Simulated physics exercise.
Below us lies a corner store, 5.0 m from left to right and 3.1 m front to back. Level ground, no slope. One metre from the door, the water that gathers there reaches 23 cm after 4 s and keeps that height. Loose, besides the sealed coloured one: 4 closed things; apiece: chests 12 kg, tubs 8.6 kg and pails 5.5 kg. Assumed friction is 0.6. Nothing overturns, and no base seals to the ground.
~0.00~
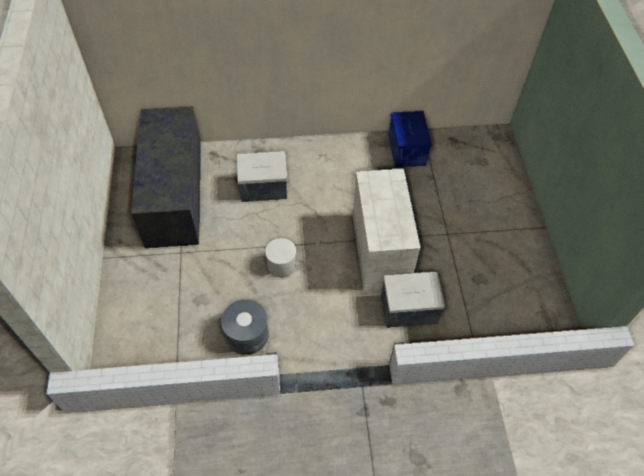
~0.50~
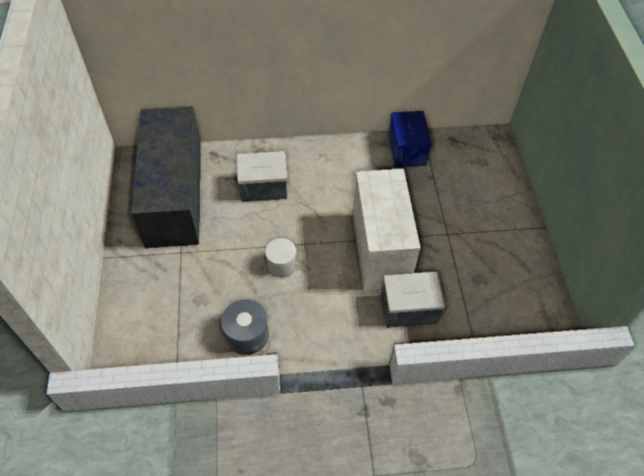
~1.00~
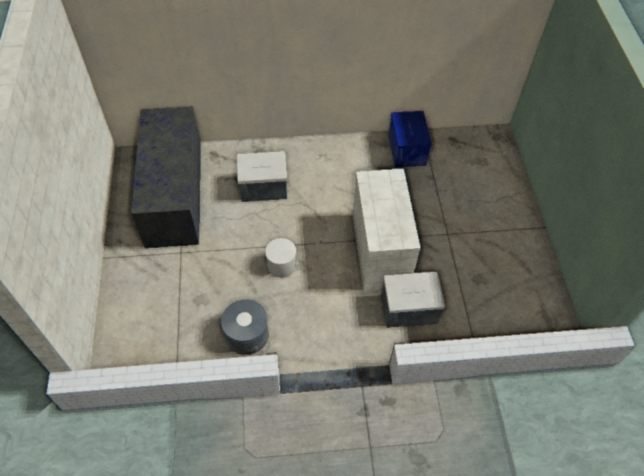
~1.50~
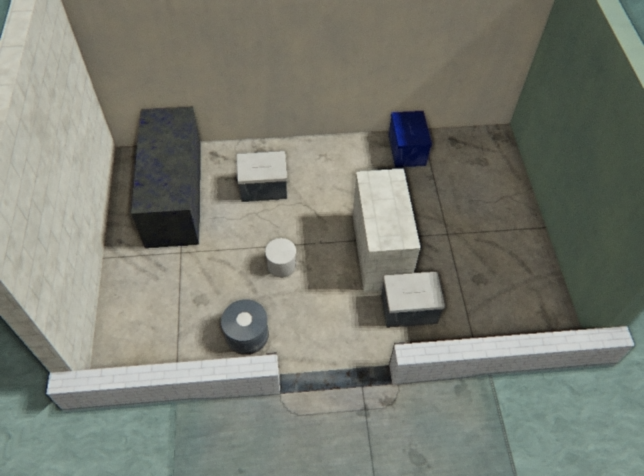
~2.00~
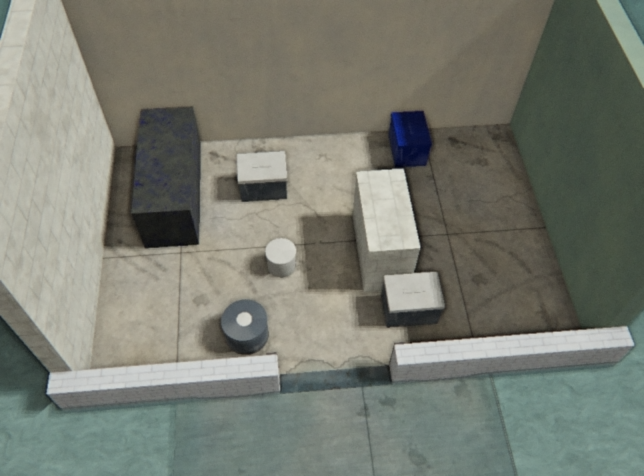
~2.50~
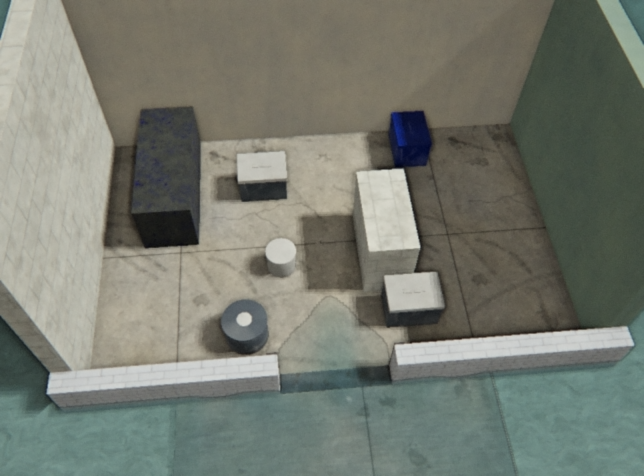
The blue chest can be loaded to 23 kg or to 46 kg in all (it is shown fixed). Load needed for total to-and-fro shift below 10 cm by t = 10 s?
Higher.
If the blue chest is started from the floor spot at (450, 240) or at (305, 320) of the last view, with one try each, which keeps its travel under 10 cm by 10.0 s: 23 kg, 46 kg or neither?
The first try gives success with both; the second gives success with heavier only.
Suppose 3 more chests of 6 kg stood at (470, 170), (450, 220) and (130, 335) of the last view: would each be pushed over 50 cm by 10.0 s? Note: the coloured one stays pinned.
Note, in sequence: Not exceeded, exceeded, not exceeded.
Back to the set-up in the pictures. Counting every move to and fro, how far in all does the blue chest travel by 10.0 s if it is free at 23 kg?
80 cm, roughly.
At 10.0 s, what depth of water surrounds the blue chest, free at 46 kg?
About 12 cm.
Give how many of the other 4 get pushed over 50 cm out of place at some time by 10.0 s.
That comes to 2.
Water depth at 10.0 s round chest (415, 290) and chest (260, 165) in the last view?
Depth approx. 5 cm / 18 cm.
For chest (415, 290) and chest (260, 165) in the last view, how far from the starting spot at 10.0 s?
Shifts: 50 cm / 60 cm.
After 3.5 s the blue chest would be 0 cm from its start with 23 kg and 0 cm from its start with 46 kg; 0 cm of water round it then.
After 4.5 s the blue chest would be 0 cm from its start with 23 kg and 0 cm from its start with 46 kg; 0 cm of water round it then.
After 7.0 s the blue chest would be 0 cm from its start with 23 kg and 0 cm from its start with 46 kg; 6 cm of water round it then.
After 10.0 s the blue chest would be 79 cm from its start with 23 kg and 0 cm from its start with 46 kg; 12 cm of water round it then.
